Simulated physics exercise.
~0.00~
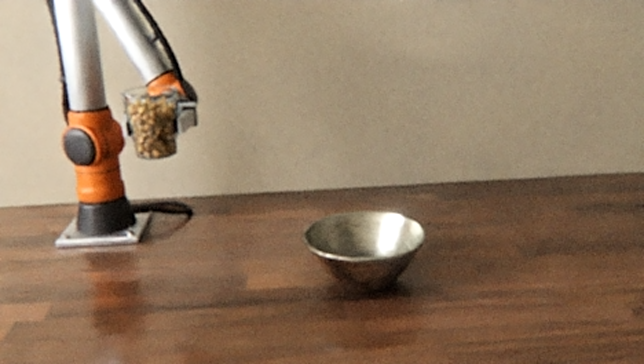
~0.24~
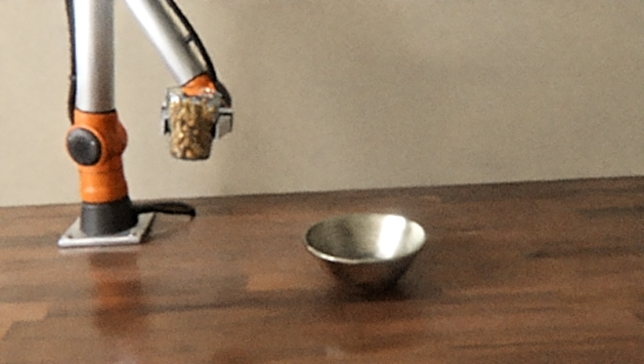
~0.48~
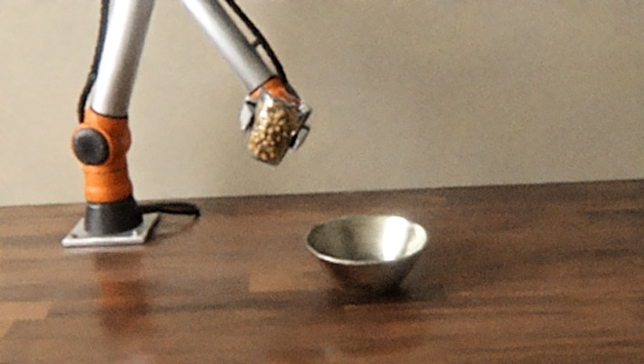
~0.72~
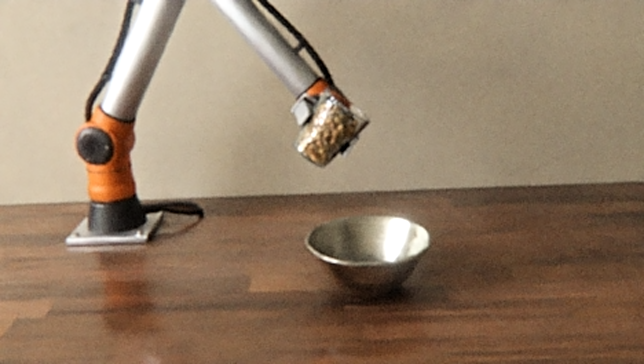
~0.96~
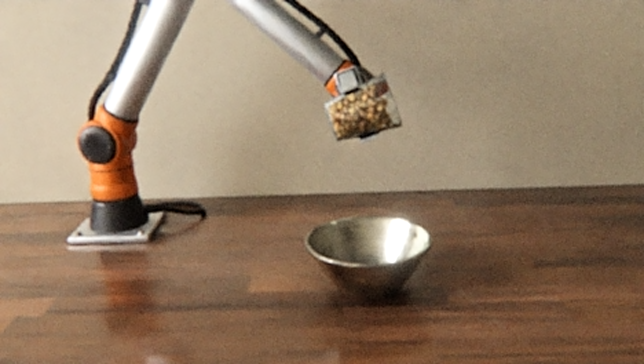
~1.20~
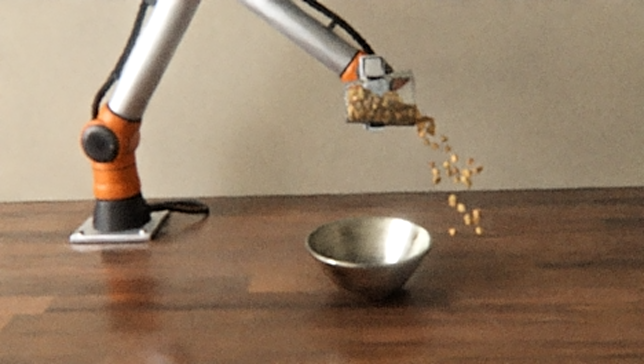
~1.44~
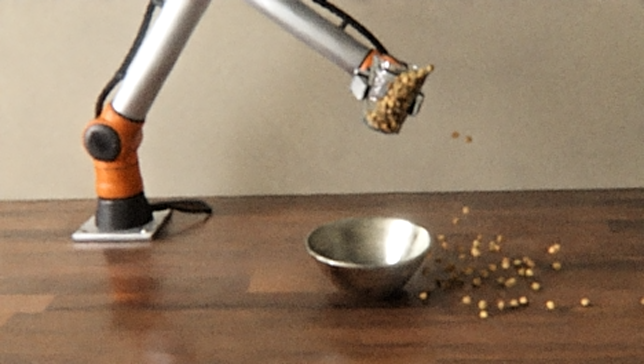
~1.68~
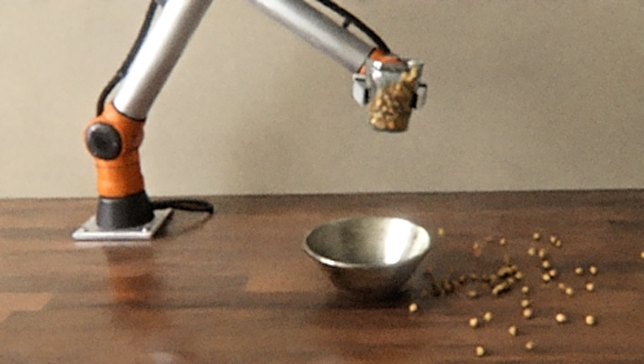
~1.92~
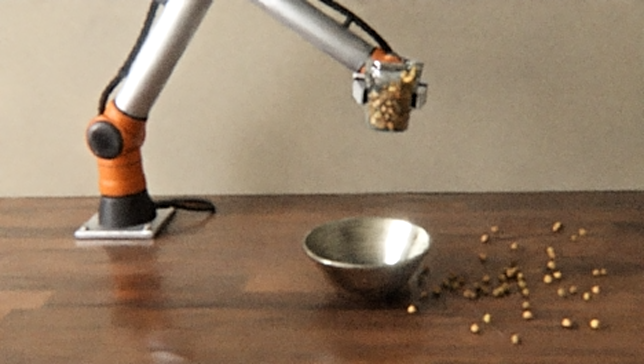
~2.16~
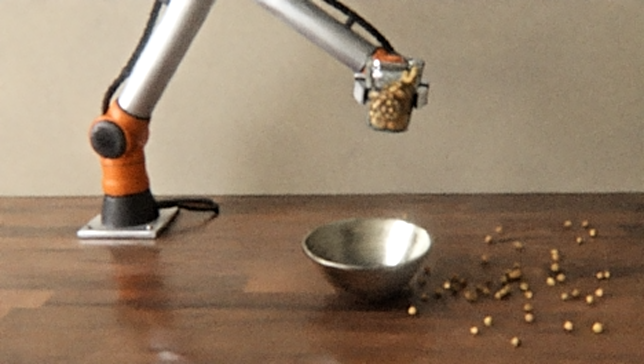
In this clip, an orange and silver robot arm carries a clear cup of dried chickpeas right, tips it above a metal bowl, and spills some past the rim onto the wooden table. The cup returns upright, still partly full, with chickpeas scattered right of the bowl.
